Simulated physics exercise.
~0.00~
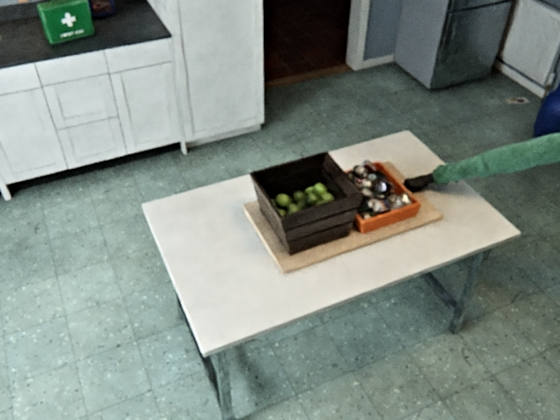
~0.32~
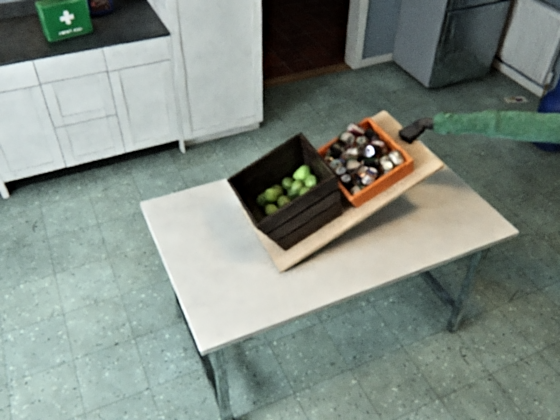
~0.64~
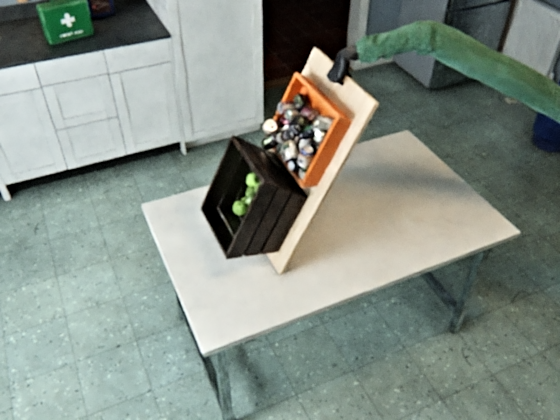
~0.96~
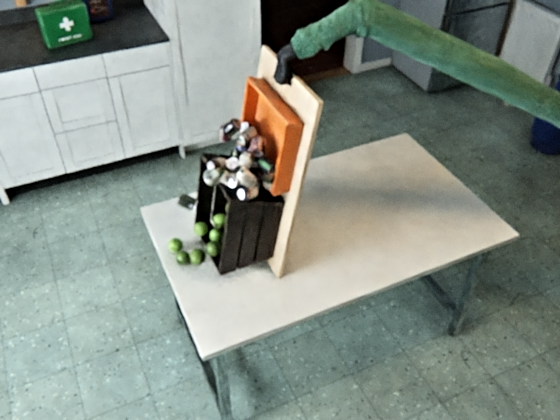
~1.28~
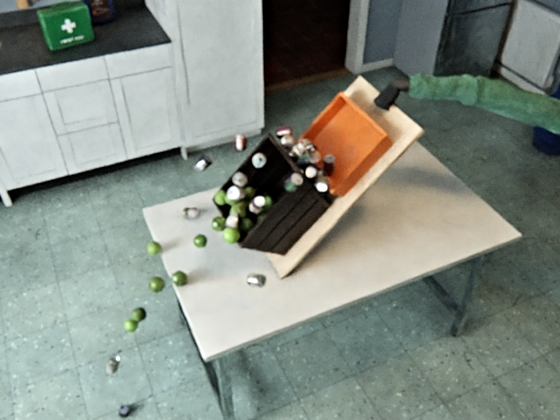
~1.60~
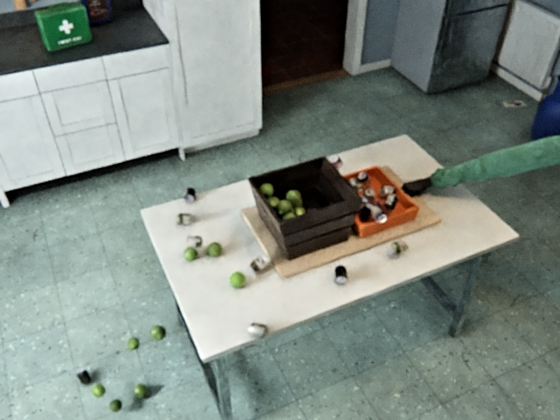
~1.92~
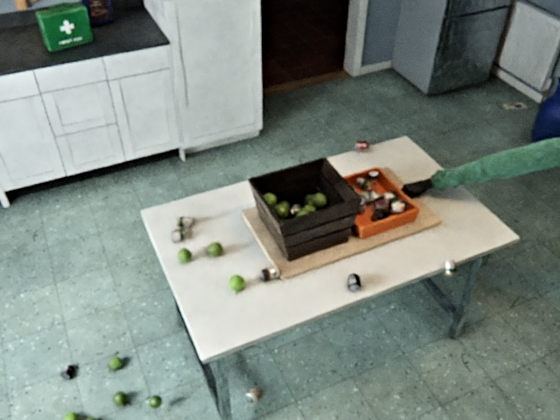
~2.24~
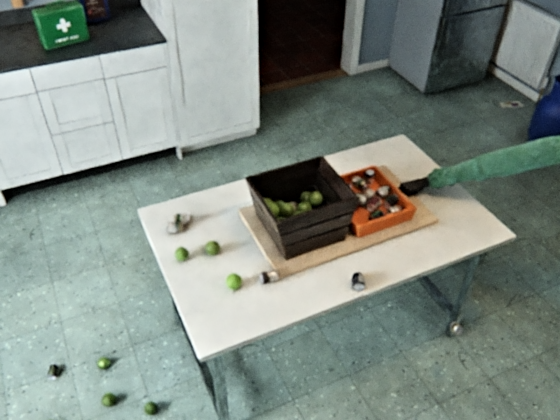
In a room with a grey-green tiled floor and white cabinets, seen from above, a pale table holds a board carrying a dark wooden crate of green apples on the left and an orange crate of small cans on the right. A green arm with a black gripper lifts the board's right end, tipping it steeply to the left. Apples and cans tumble out across the table, and some drop to the floor. The arm then lowers the board flat again. Several apples and cans remain scattered on the table and floor, while both crates still hold some of their goods.
